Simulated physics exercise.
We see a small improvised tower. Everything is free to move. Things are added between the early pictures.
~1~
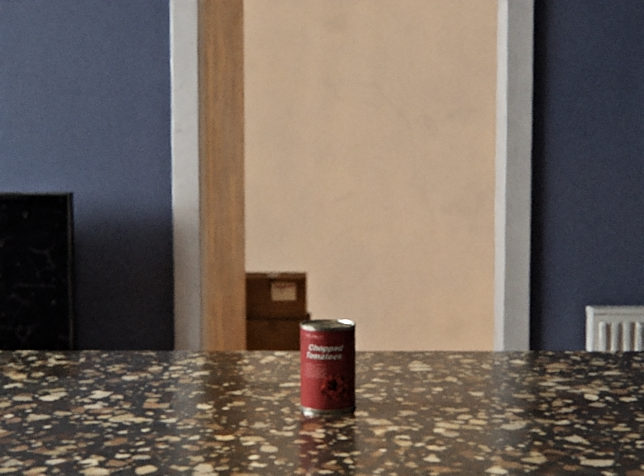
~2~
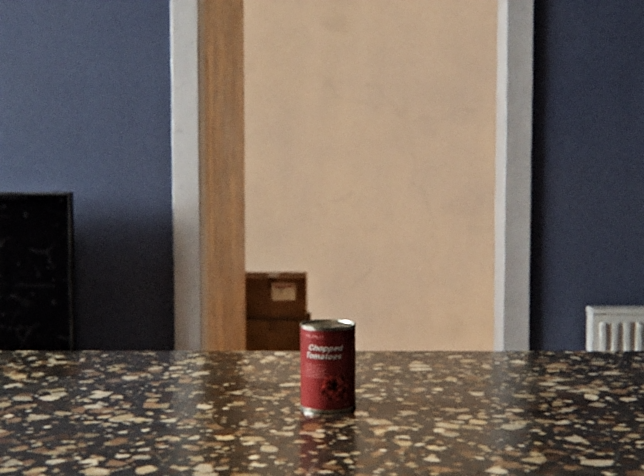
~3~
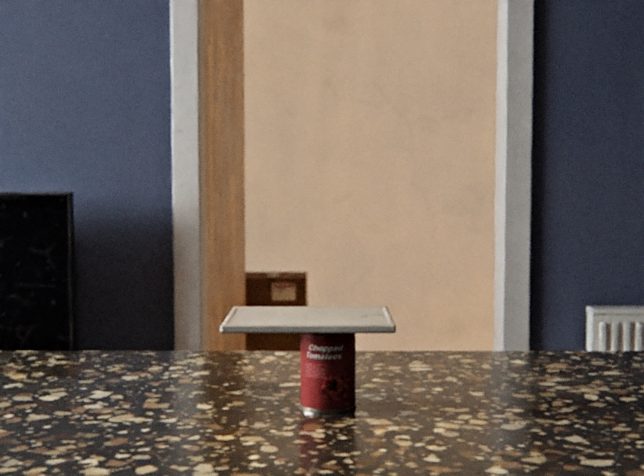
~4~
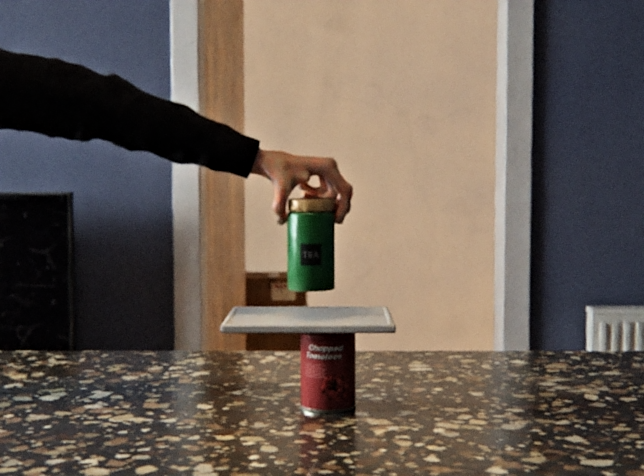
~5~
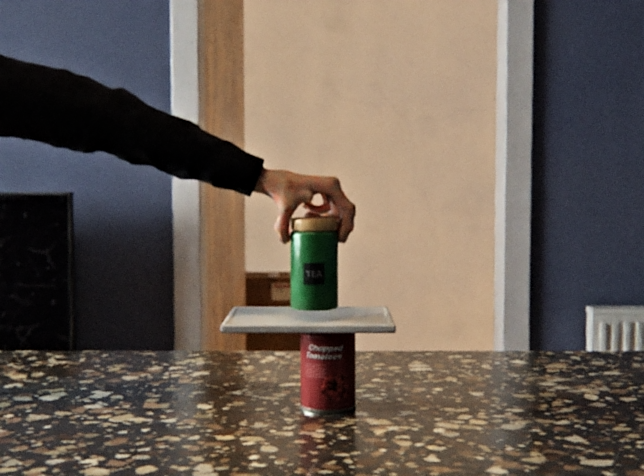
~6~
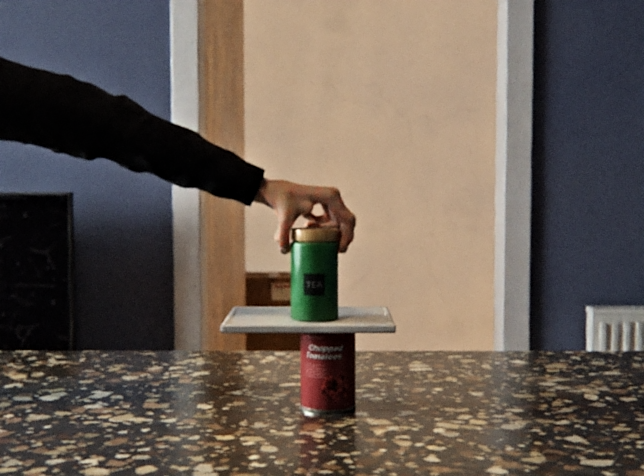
A dark-sleeved arm lowered a green tea jar onto a pale, flat tray, which had appeared on top of a red tin on the speckled table, and kept its fingers on the lid.
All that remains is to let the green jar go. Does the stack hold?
It stays up.
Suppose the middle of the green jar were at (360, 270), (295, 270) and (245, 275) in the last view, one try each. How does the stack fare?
In the first case it holds; in the second case it loses its balance; in the third case it comes apart.
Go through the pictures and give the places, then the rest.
The last thing is not in view yet; red tin (328, 365), in the first frame.
The last thing is not in view yet; red tin (328, 365), in the second frame.
The last thing is not in view yet; red tin (328, 365), in the third frame.
Coming down; green jar (311, 244); red tin (328, 365), in the fourth frame.
Coming down; green jar (314, 263); red tin (328, 365), in the fifth frame.
Set down, still held; green jar (315, 273); red tin (328, 365), in the sixth frame.
Then, 0.20 s later than the last frame, all is still.
Then, 0.40 s later than the last frame, green jar resting near (315, 274).
When it is over, all 3 as before. End places, in pixels of the last picture, green jar near (315, 274). The stack keeps its balance.
